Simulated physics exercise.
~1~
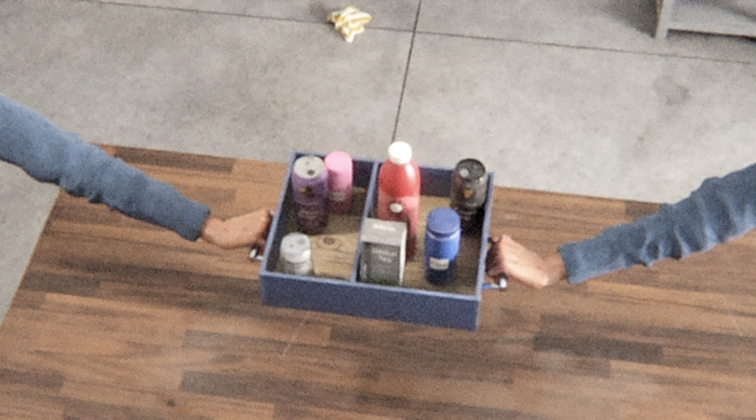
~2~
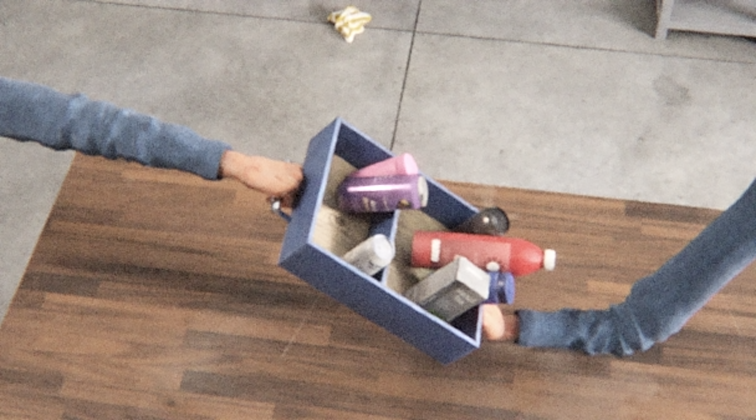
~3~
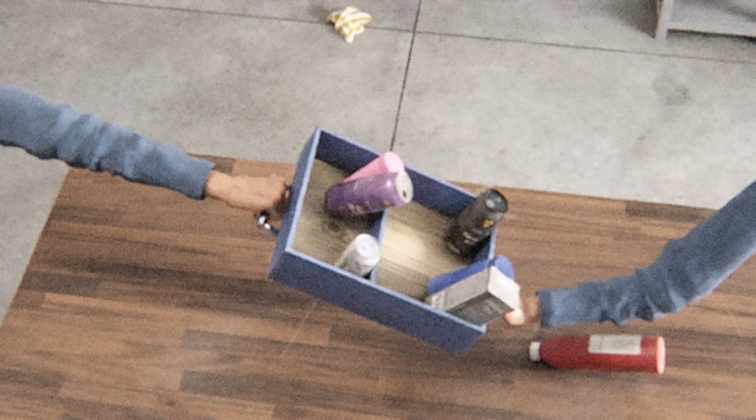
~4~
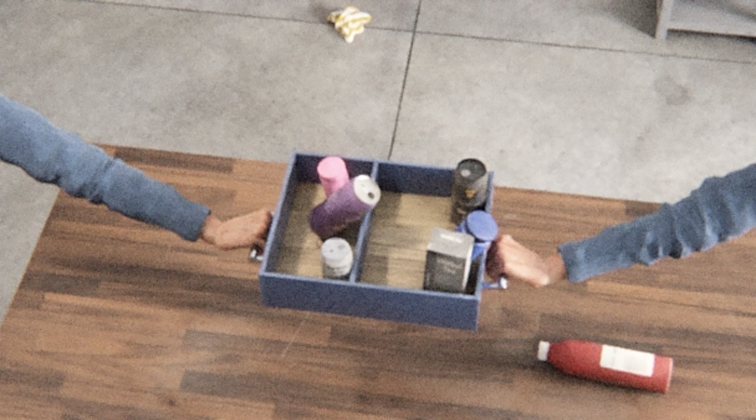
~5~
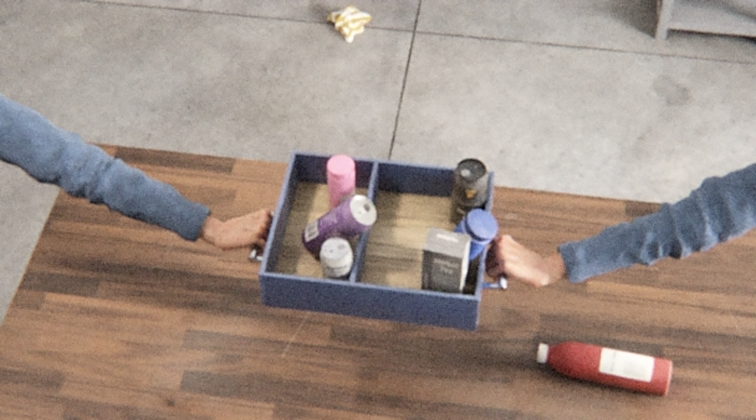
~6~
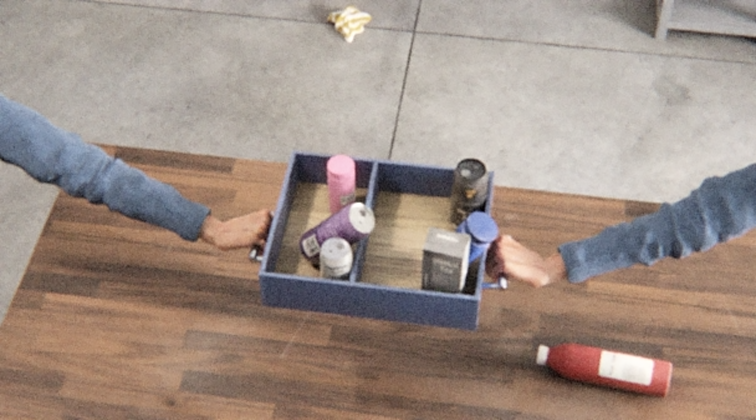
At the start, two hands hold a blue divided crate level above a wooden table, with bottles, cans and a grey carton standing inside. The hands tip the crate steeply down to the right, and the contents lean and slide that way, the red bottle toppling over the edge. As the crate begins to come back up, the red bottle lies on its side on the table. The hands level the crate, and the grey carton and white can settle upright. The purple can slumps lower and ends tilted against its neighbours, while the red bottle stays lying outside at the lower right.
